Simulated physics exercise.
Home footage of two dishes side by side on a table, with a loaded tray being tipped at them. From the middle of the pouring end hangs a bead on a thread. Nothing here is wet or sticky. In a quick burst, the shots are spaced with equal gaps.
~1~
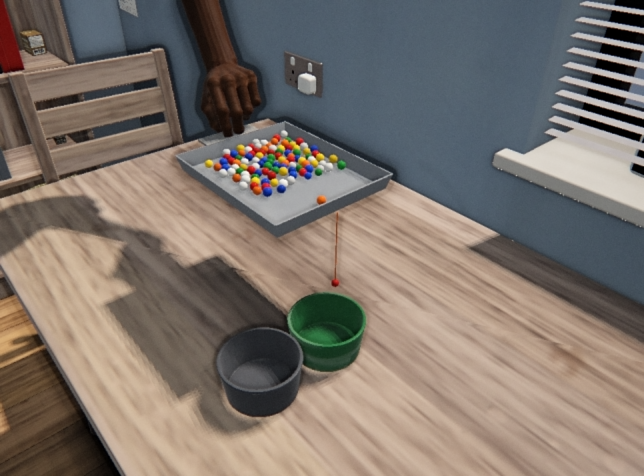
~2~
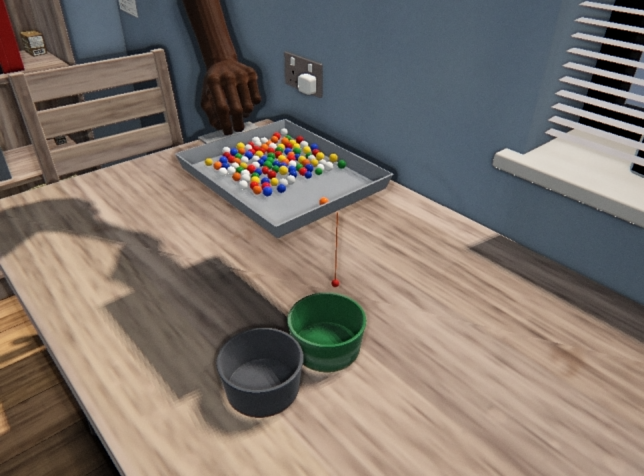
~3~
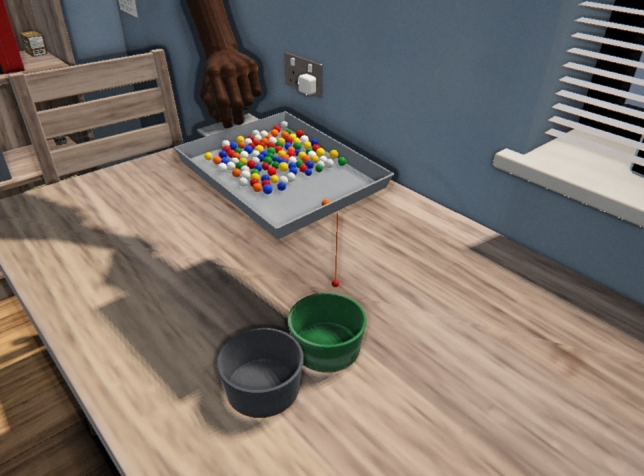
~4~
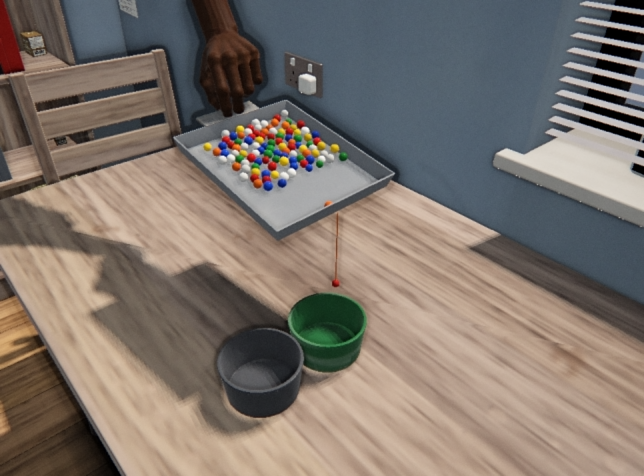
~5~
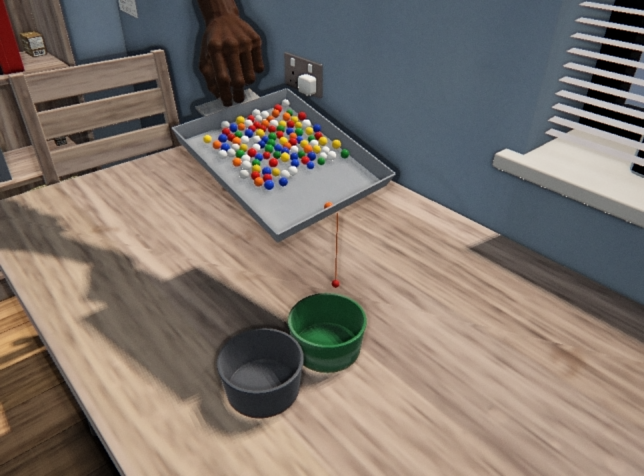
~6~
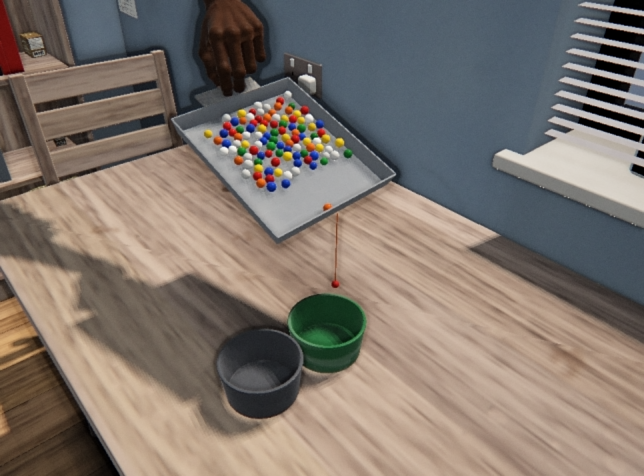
At the start, a hand holds the far side of a gray tray of colorful round beads, nearly flat above a wooden table with a gray dish and a green dish. The hand then gradually raises the far side, and the tray slants more steeply, its near-left corner dipping slightly.
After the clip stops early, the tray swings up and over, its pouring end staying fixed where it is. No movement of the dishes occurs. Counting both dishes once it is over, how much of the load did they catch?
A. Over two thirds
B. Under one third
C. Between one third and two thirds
Answer: A.
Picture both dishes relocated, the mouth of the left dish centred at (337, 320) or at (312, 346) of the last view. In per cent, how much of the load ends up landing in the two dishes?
Around 50 and then 90 per cent.
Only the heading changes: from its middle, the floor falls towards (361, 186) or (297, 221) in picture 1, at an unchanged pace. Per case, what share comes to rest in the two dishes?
In turn, 0 percent and then 70 percent.
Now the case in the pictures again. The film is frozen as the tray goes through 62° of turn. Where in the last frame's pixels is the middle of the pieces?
The load is centred around (311, 216).
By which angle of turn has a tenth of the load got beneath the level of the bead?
At roughly 65°.
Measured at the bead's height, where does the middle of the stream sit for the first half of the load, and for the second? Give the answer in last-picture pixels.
Near (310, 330) and later near (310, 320).
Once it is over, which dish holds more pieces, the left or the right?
It turns out to be the right.
Soon, tray tipped steeply; most on the tray; a stray few in the left dish; a stray few in the right dish; a stray few outside both; a small part in the air.
A while on, tray tipped right over; about a quarter on the tray; a small part in the left dish; about a third in the right dish; a small part outside both; about a quarter in the air.
Towards the end, tray tipped past a quarter turn; about a quarter in the left dish; about half in the right dish; about a quarter outside both.
Finally, tray tipped past a quarter turn; about a quarter in the left dish; about half in the right dish; about a quarter outside both.
